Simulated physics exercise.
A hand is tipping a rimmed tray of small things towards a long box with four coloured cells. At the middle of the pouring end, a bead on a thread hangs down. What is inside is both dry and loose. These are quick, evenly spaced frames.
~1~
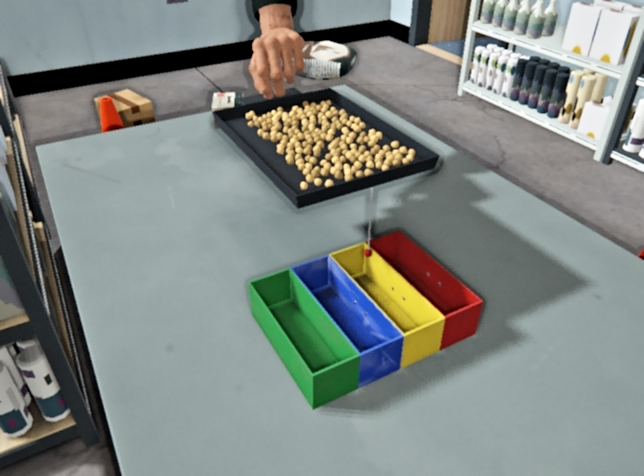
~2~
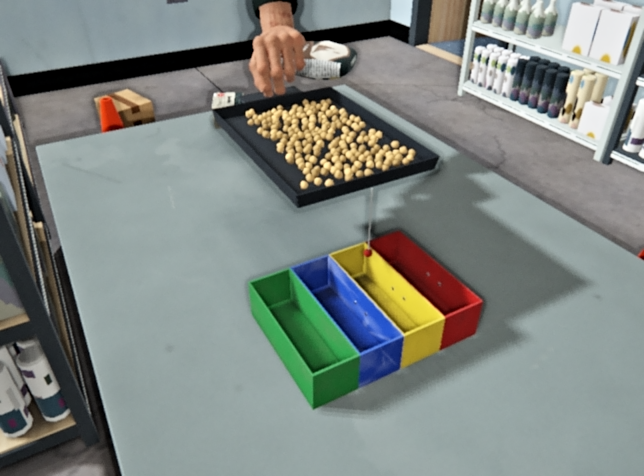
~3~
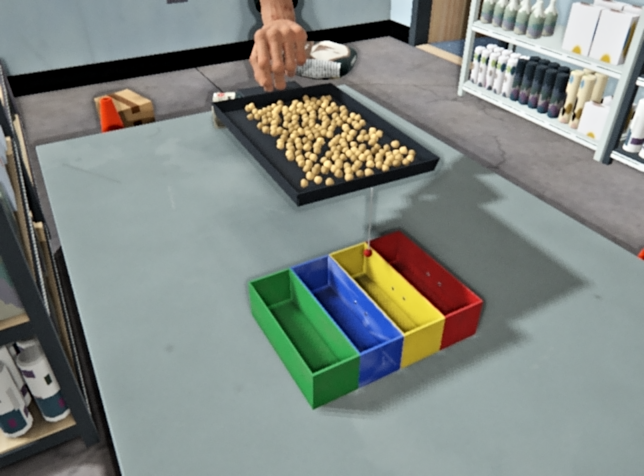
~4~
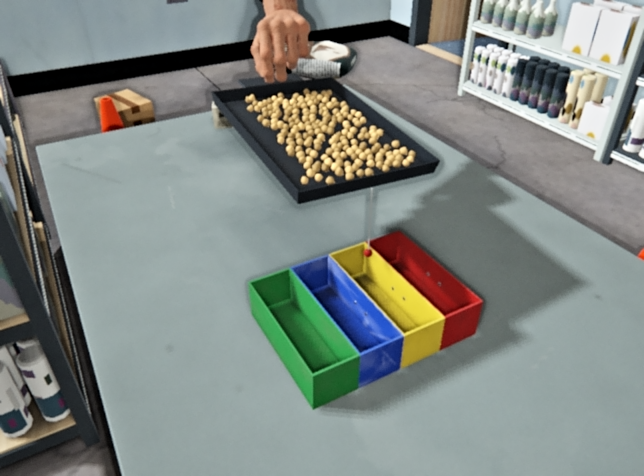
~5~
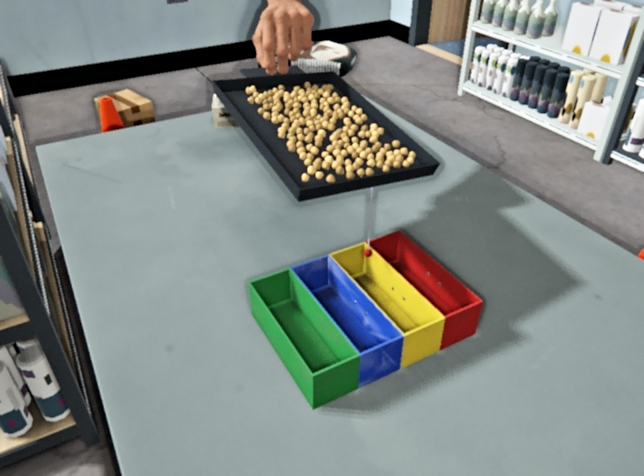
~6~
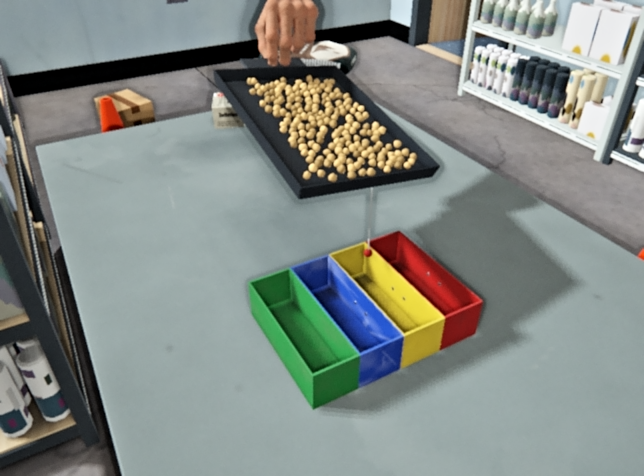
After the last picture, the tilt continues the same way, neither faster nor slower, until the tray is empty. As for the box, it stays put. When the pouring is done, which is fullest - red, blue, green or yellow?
Fullest: The red cell.
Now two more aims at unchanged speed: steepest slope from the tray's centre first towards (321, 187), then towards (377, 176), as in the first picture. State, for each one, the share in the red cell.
Respectively 0 and 40 in a hundred.
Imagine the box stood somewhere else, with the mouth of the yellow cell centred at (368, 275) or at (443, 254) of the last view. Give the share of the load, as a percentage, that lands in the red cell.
First placement: 30 per cent; second placement: 0 per cent.
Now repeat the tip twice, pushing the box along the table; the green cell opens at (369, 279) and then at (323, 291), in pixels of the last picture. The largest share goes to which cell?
So it's yellow for the first shift and the red cell for the second.
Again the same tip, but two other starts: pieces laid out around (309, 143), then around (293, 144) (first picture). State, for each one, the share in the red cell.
In order, 60 % then 50 %.
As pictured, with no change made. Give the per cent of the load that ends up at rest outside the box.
I'd say around 60 per cent.
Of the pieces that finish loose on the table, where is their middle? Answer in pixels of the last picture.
Roughly at pixel (459, 269).
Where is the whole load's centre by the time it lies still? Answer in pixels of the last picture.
The centre ends up roughly at (427, 280).
Shortly afterwards, tray tipped steeply; all but a few on the tray; only a few falling or outside the box.
Next, tray tipped right over; the bulk on the tray; only a few in the red cell; near a quarter falling or outside the box.
Some moments later, tray tipped past a quarter turn; near half in the red cell; only a few in the yellow cell; near half falling or outside the box.
In the end, tray tipped past a quarter turn; near half in the red cell; only a few in the yellow cell; none at all in the green cell; none at all in the blue cell; near half outside the box.
